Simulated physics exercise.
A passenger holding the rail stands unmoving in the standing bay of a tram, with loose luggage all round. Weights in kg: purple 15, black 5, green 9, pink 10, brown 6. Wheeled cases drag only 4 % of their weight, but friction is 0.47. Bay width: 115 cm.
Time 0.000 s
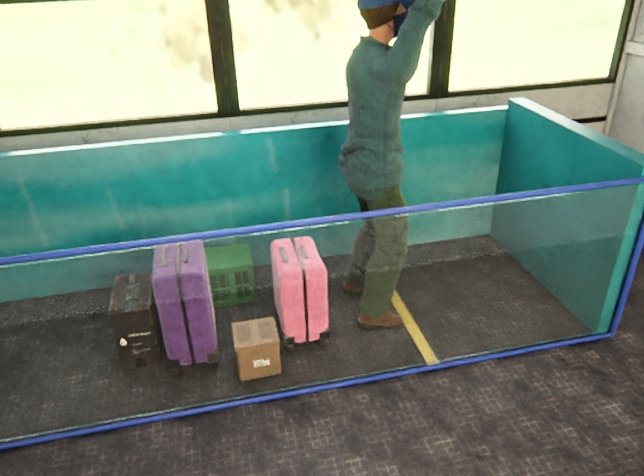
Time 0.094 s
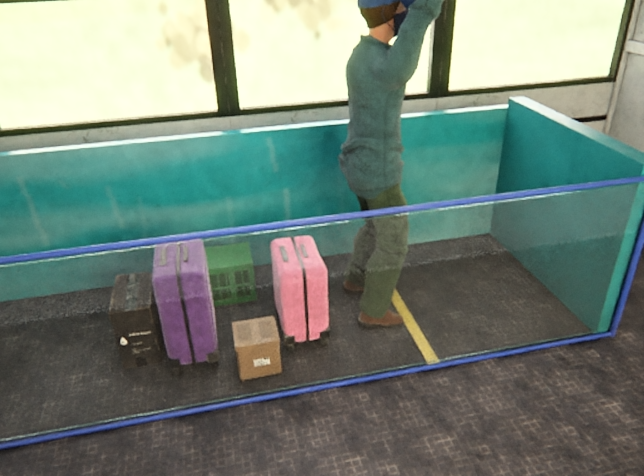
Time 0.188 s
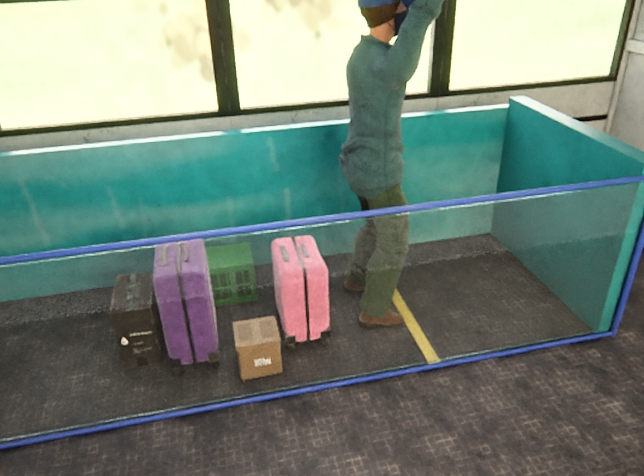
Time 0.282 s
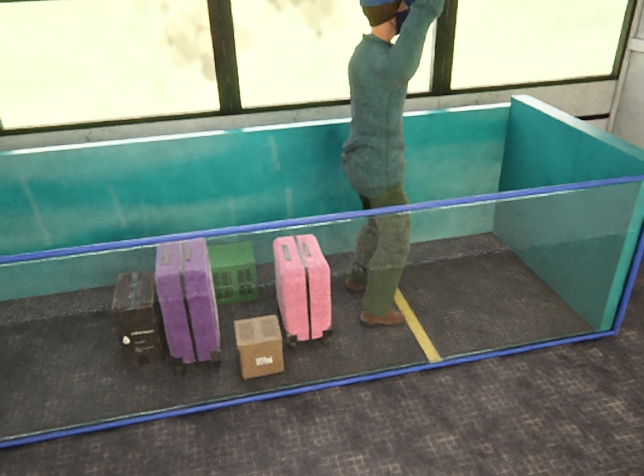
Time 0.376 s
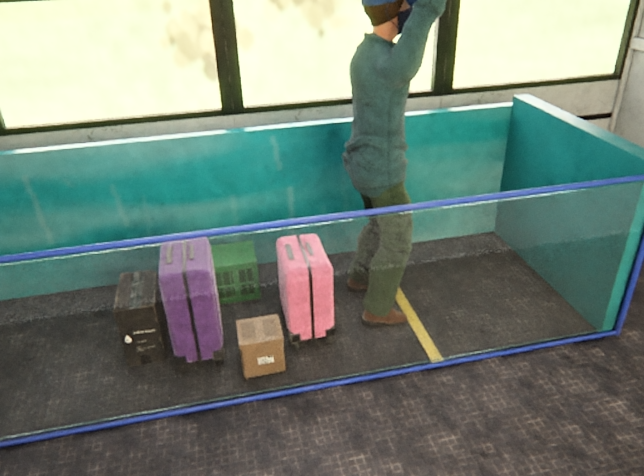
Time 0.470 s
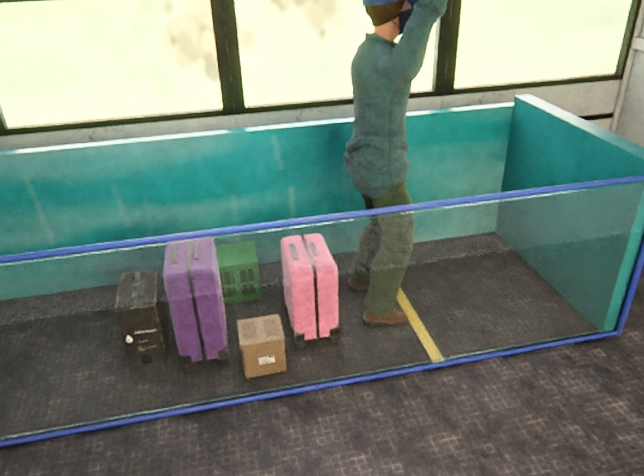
The loose luggage on the tram floor, including a purple suitcase, a smaller pink one, a dark case, a green crate and a cardboard box, barely moves at first, then creeps slightly to the right. Beside it, a passenger in a blue cap stands unmoving with arms raised.
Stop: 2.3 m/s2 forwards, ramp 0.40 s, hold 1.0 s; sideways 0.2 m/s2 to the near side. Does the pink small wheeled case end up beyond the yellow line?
No.
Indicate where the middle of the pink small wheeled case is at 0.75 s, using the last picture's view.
At that time it is near pixel (337, 287) in the last view.
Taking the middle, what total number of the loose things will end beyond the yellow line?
The number is 0.
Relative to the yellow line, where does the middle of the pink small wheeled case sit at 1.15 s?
Around 35 cm shy of it.
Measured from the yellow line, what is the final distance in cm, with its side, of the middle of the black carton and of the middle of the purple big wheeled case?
Black carton short by 140, purple big wheeled case short by 50.
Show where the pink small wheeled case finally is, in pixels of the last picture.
Somewhere about (351, 276) in the final view.
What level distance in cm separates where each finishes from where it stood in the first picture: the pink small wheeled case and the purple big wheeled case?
Lab note: Pink small wheeled case close to 30, purple big wheeled case close to 60.
After 0.75 s the pink small wheeled case is 42 cm short of the yellow line, tilted 0°, near (337, 287) in the last picture's view; the purple big wheeled case 101 cm short of the yellow line, tilted 0°.
After 1.15 s the pink small wheeled case is 35 cm short of the yellow line, tilted 0°, near (349, 284) in the last picture's view.
After 1.65 s the pink small wheeled case is 32 cm short of the yellow line, tilted 0°, near (351, 276) in the last picture's view.
At rest, 2.2 s, purple big wheeled case stops short of the yellow line; black carton stops short of the yellow line; green crate stops short of the yellow line; pink small wheeled case stops short of the yellow line; brown tub stops short of the yellow line.
